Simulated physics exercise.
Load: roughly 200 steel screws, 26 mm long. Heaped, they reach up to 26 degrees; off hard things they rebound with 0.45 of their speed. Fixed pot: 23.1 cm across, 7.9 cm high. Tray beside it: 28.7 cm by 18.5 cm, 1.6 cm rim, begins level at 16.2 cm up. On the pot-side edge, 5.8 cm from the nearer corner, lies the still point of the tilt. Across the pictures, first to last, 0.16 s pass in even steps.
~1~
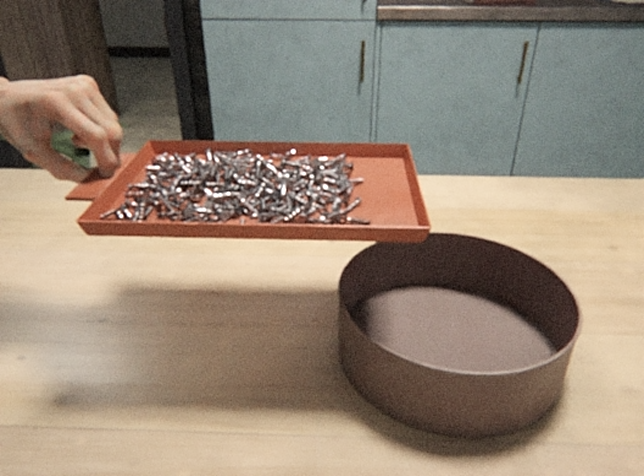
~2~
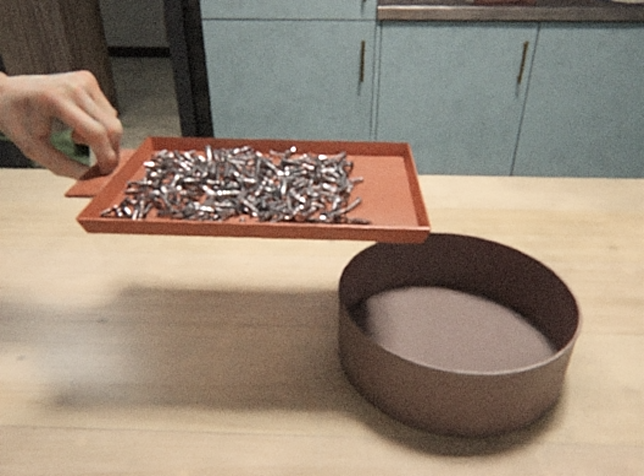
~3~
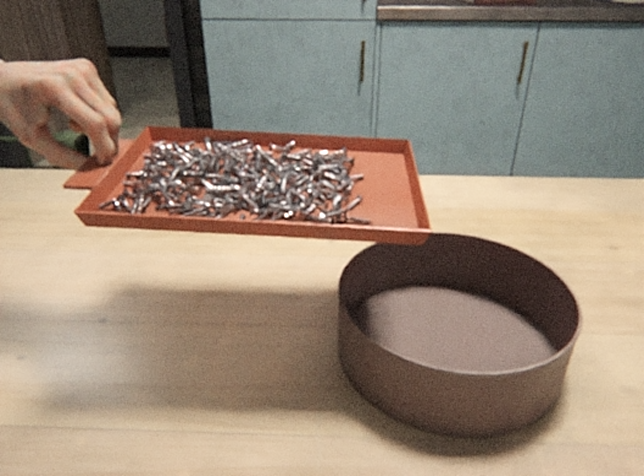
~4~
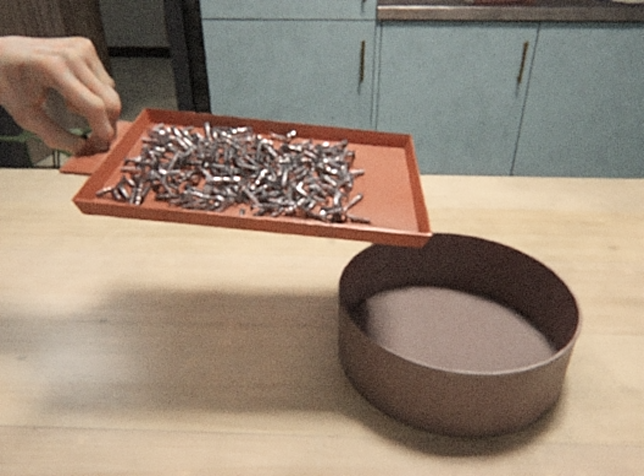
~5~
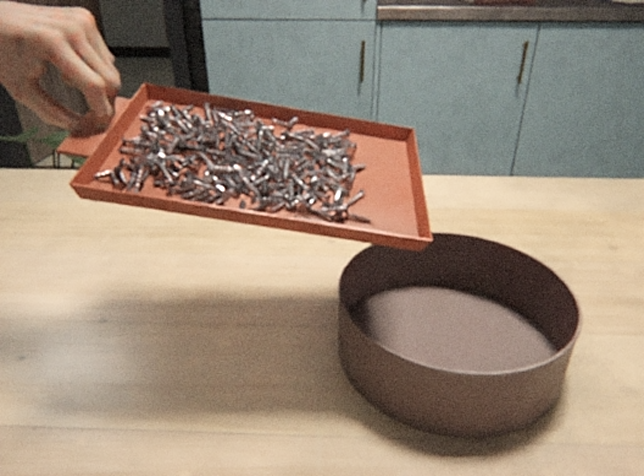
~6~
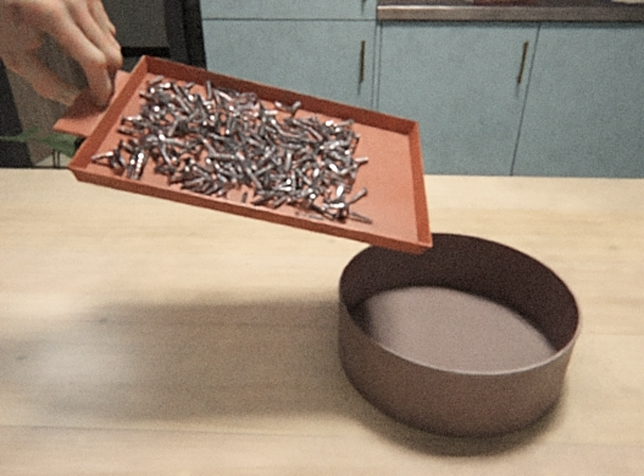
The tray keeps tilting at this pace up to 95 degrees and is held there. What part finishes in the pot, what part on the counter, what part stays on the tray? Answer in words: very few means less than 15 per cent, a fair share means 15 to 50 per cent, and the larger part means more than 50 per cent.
Pot: The larger part. Counter: A fair share. Tray: Very few.
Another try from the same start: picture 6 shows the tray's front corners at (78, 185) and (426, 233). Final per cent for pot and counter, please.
Pot 95; counter 5.
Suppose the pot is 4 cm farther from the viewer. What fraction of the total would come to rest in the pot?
With that change it comes to something like 35 in a hundred.
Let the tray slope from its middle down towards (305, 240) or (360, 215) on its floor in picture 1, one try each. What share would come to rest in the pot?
That would be close to 35 per cent and then close to 95 per cent.
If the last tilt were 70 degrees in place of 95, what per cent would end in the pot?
In that case some 65 per cent.
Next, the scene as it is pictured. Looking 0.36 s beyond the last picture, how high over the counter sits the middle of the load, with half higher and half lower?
Roughly 16 cm.
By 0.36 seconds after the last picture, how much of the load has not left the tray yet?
About 80%.
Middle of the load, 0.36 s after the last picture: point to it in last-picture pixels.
Approximately (393, 246) in the final picture.
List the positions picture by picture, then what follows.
In the first picture, tray tilt 0 degrees, front corners at (84, 218) and (424, 225); middle of the pieces at (248, 183); pot at (456, 289).
In the second picture, tray tilt 1 degrees, front corners at (83, 216) and (424, 226); middle of the pieces at (248, 181).
In the third picture, tray tilt 3 degrees, front corners at (82, 209) and (425, 228), lowest corner right front; middle of the pieces at (248, 176).
In the fourth picture, tray tilt 7 degrees, front corners at (80, 197) and (425, 231), lowest corner right front; middle of the pieces at (248, 167).
In the fifth picture, tray tilt 13 degrees, front corners at (78, 181) and (426, 236), lowest corner right front; middle of the pieces at (249, 155).
In the sixth picture, tray tilt 19 degrees, front corners at (76, 164) and (426, 241), lowest corner right front; middle of the pieces at (252, 142); pot at (456, 289).
Then, 0.22 s after the last picture, tilt 59 degrees; the tray holds 100 %, the pot 0 %.
Then, 0.36 s after the last picture, tilt 85 degrees; the tray holds 80 %, the pot 5 %.
Then, 0.62 s after the last picture, tilt 95 degrees; the tray holds 0 %, the pot 70 %.
In the end, pot 70 %, counter 30 %, tray 0 %.
